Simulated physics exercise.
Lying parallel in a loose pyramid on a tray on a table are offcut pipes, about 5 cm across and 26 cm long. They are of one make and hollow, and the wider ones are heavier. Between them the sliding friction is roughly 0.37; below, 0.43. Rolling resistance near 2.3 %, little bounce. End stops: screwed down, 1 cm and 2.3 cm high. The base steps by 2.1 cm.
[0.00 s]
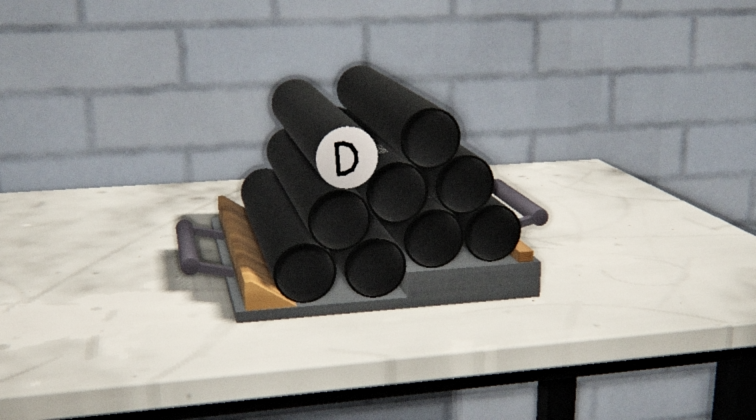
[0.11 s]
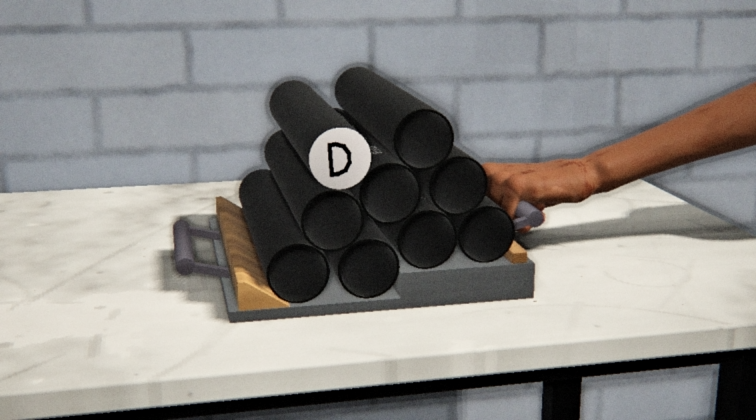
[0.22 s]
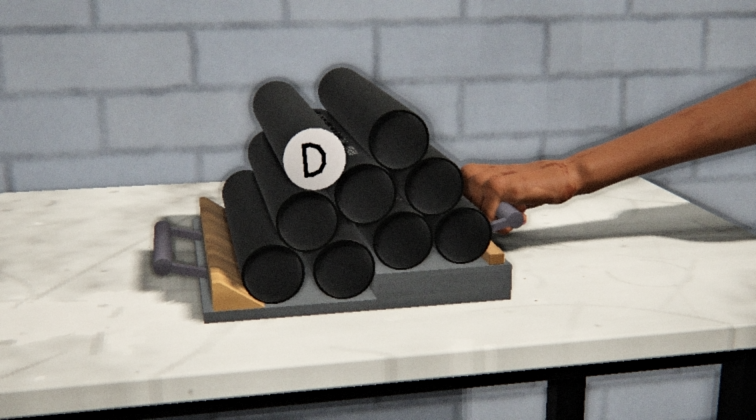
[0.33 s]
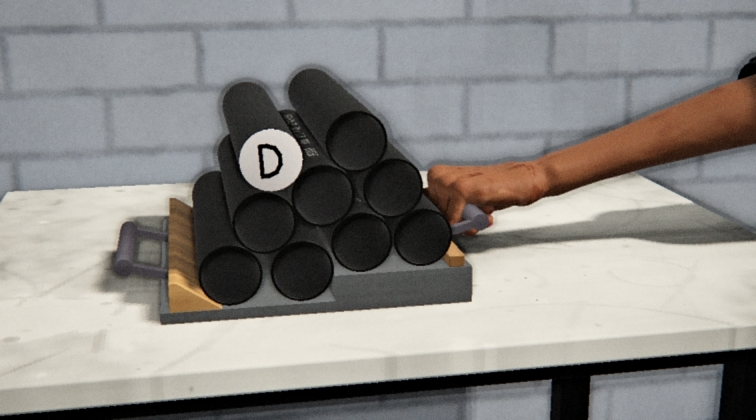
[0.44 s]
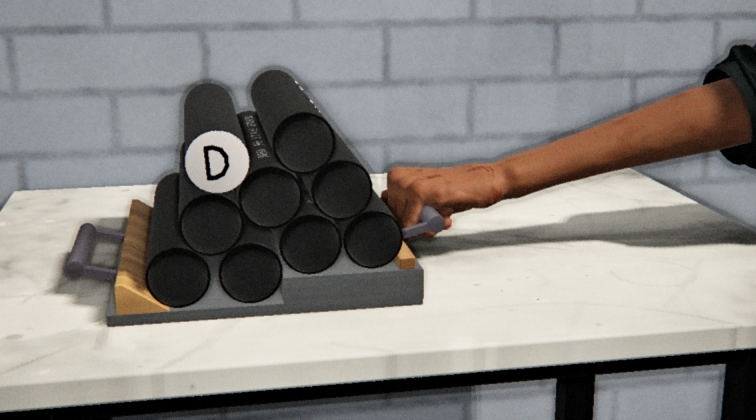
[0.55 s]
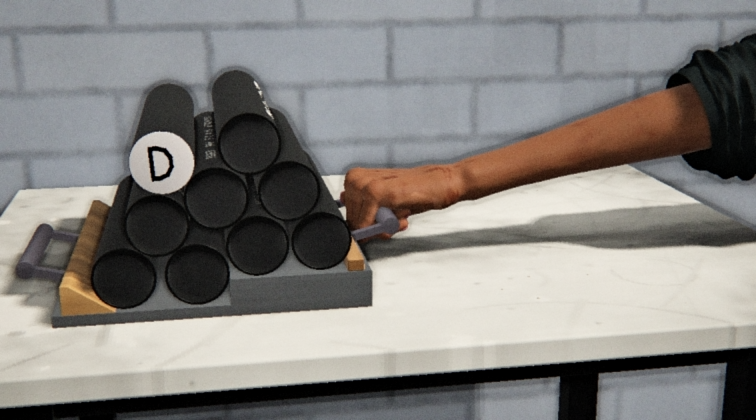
At the start, a stack of black cylinders, one marked with a D on a white end, sits on a tray on a pale marble-patterned table. A hand then grips the tray's right handle, and the tray slides steadily left across the table, the stack keeping its arrangement.
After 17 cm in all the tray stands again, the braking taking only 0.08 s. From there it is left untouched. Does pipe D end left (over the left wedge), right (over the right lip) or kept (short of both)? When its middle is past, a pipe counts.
Pipe D: Left.
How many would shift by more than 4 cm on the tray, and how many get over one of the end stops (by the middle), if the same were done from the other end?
Counts: 0, then 0.
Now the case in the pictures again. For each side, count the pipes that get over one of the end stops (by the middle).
1 on the left and 0 on the right.
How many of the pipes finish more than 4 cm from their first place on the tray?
Count: 1.
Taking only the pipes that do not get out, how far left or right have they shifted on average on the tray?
Some 0 cm leftwards.
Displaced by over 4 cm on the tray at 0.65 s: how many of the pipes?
That would be 0 by then, I'd say.
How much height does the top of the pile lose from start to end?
I'd put it at some 0 cm lower than at the start.
After 0.65 s, tray 17 cm along; 0 now displaced over 4 cm; not one over the end stops; D 0.9 cm left (moves measured on the tray).
After 0.78 s, tray 17 cm along; 0 now displaced over 4 cm; not one over the end stops; D 3.1 cm left and 0.4 cm down.
After 1.17 s, tray 17 cm along; 1 now displaced over 4 cm; 1 over the left wedge; D 19 cm left and 11 cm down.
In the end, by 1.4 s, 1 moved over 4 cm; 1 over the left wedge; D fallen off to the left; top of the pile 15 cm high, from 15 cm.
